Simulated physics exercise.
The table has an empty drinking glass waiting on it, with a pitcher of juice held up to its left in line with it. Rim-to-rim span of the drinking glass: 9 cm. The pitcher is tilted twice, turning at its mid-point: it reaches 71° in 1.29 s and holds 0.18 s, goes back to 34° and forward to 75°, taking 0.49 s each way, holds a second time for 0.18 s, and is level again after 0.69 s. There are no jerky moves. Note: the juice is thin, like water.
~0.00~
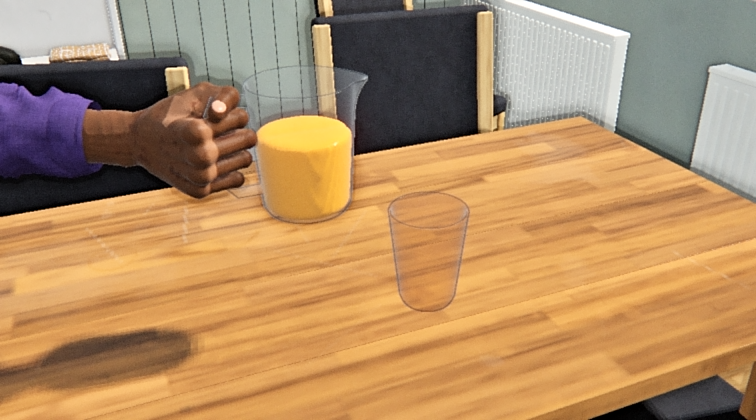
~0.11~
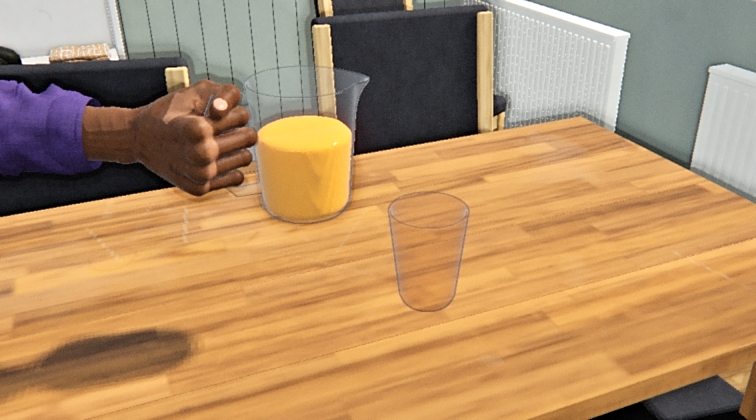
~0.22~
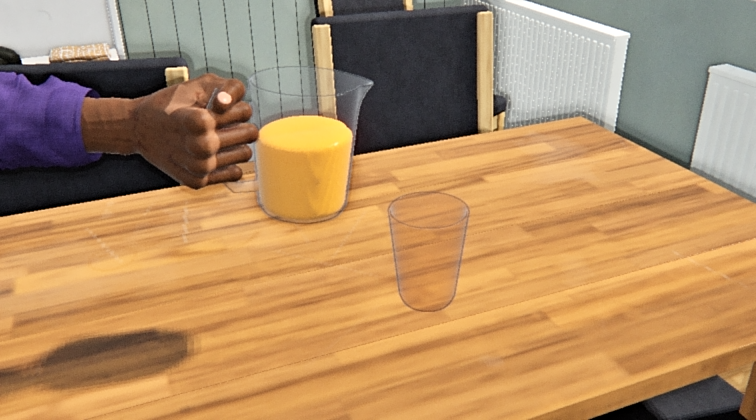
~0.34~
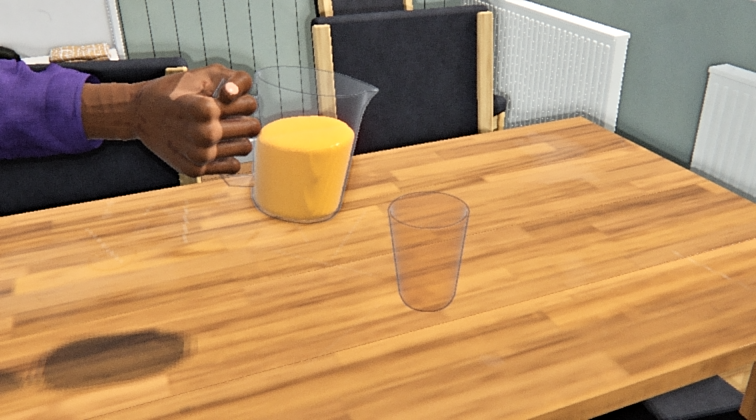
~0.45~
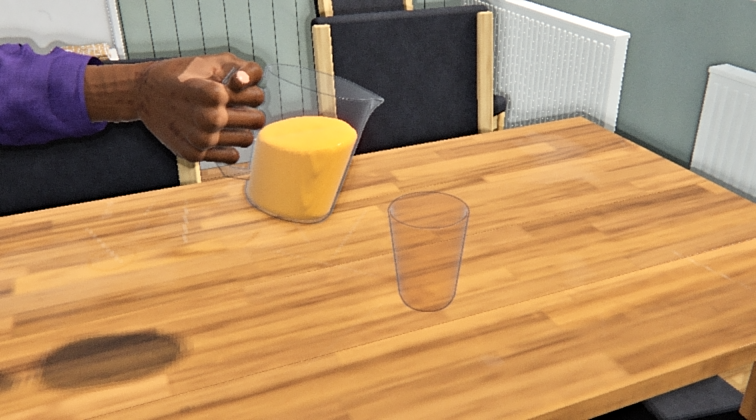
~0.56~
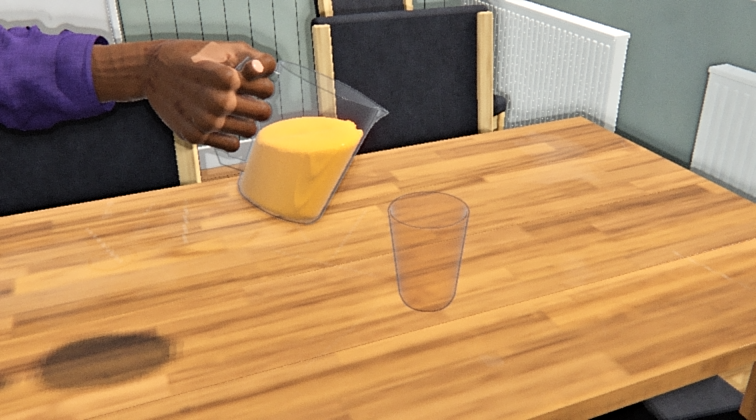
A clear pitcher of orange-yellow juice is held by a hand in a purple sleeve at the left, above a wooden table seen from slightly above. An empty clear glass stands to its right, with black chairs, a green wall and white radiators behind. The pitcher stays nearly upright at first, then the hand smoothly tilts it rightward, the juice shifting inside, while the view stays still.
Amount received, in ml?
Close to 375 millilitres.
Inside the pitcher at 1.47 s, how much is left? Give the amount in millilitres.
Roughly 280 ml, give or take.
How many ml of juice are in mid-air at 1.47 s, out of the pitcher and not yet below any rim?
About 35 ml.
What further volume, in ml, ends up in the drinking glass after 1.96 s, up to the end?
Roughly 80 ml.
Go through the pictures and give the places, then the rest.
In the first picture, it leans 0°; its right rim is at (366, 74); the juice meets the walls at (255, 138) and (346, 124); the drinking glass's rim runs from (392, 219) to (463, 204).
In the second picture, it leans 1°; its right rim is at (368, 76); the juice meets the walls at (255, 138) and (346, 124).
In the third picture, it leans 5°; its right rim is at (372, 80); the juice meets the walls at (256, 138) and (347, 124).
In the fourth picture, it leans 11°; its right rim is at (377, 87); the juice meets the walls at (257, 139) and (349, 124).
In the fifth picture, it leans 19°; its right rim is at (382, 97); the juice meets the walls at (256, 139) and (352, 124).
In the sixth picture, it leans 28°; its right rim is at (387, 110); the juice meets the walls at (254, 143) and (356, 124).
After 1.47 s the tilt is 71° and the drinking glass has 210 ml, the pitcher 280 ml, and 0 ml is on the table.
After 1.96 s the tilt is 34° and the drinking glass has 290 ml, the pitcher 235 ml, and 0 ml is on the table.
After 2.63 s the tilt is 75° and the drinking glass has 310 ml, the pitcher 185 ml, and 0 ml is on the table.
After 3.12 s the tilt is 14° and the drinking glass has 375 ml, the pitcher 150 ml, and 5 ml is on the table.
In the end the drinking glass has 375 ml, the pitcher 150 ml, and 5 ml is on the table.
